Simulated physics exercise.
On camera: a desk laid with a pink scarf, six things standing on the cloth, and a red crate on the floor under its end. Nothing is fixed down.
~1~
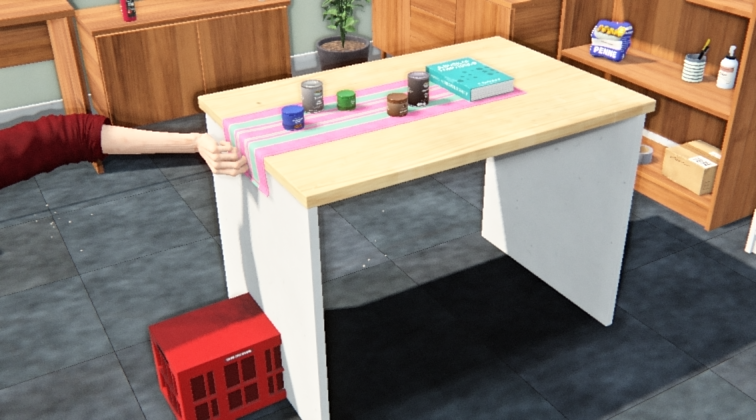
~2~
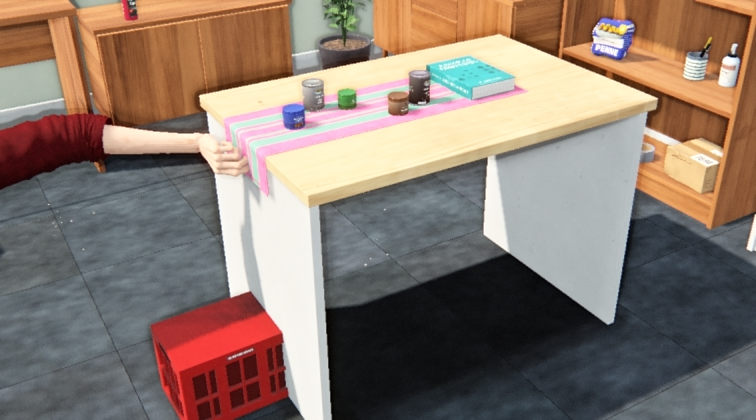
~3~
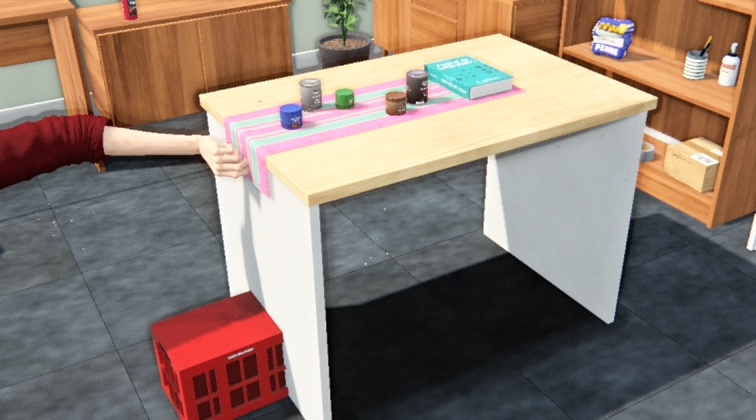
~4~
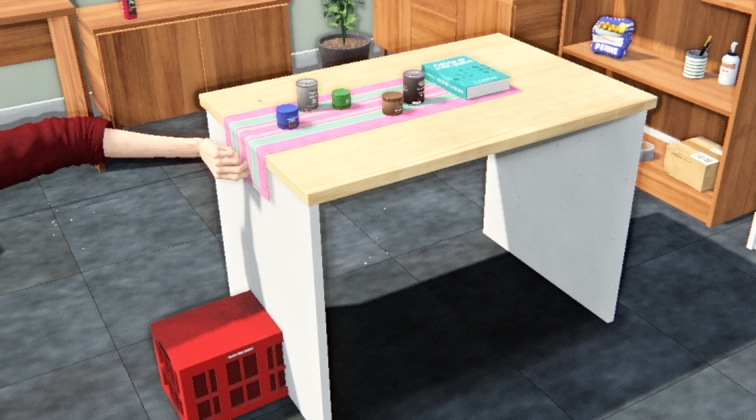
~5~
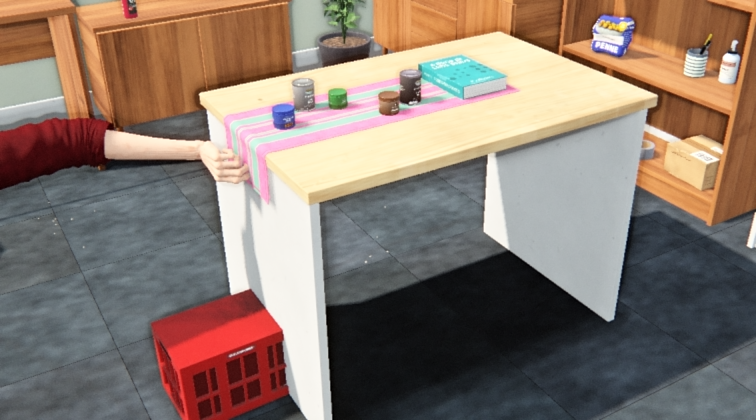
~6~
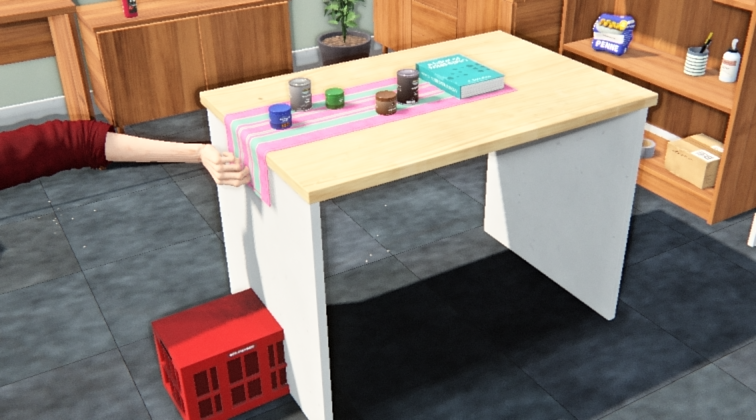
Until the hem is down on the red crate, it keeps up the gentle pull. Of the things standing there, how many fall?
You will see four of them fall.
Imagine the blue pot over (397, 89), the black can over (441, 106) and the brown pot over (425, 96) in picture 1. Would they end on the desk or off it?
First the blue pot, which is kept, then the black can, which is kept, and finally the brown pot, which is kept.
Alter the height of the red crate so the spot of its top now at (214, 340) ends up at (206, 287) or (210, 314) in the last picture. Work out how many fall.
Respectively 2 and 3.
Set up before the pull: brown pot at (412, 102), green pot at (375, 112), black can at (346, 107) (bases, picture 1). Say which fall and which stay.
Start with the brown pot, which is kept; next the green pot, which is lost; last the black can, which is lost.
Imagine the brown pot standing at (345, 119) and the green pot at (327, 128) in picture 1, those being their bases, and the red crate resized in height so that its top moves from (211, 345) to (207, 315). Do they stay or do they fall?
In the end the brown pot is no longer on top and the green pot is no longer on top.
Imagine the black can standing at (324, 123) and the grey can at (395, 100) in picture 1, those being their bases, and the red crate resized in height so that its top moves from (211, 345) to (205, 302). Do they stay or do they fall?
As for the black can, it leaves the top; as for the grey can, it stays in place.
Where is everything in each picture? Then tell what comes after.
In the first frame, hem (269, 196); blue pot (292, 109); grey can (312, 83); green pot (346, 93); brown pot (397, 96); black can (419, 75); top of the crate (211, 345).
In the second frame, hem (268, 196); blue pot (293, 108).
In the third frame, hem (270, 198); grey can (310, 82).
In the fourth frame, hem (269, 201); green pot (341, 92); top of the crate (213, 342).
In the fifth frame, hem (269, 204); brown pot (389, 94).
In the sixth frame, hem (271, 207); blue pot (280, 107); grey can (300, 82); green pot (334, 91); brown pot (386, 94); black can (408, 72).
Soon after, hem near (254, 256); blue pot and grey can gone.
After that, hem on the crate; blue pot, grey can and green pot gone.
In the end, hem on the crate; blue pot, grey can, green pot and brown pot gone. It carries off four.
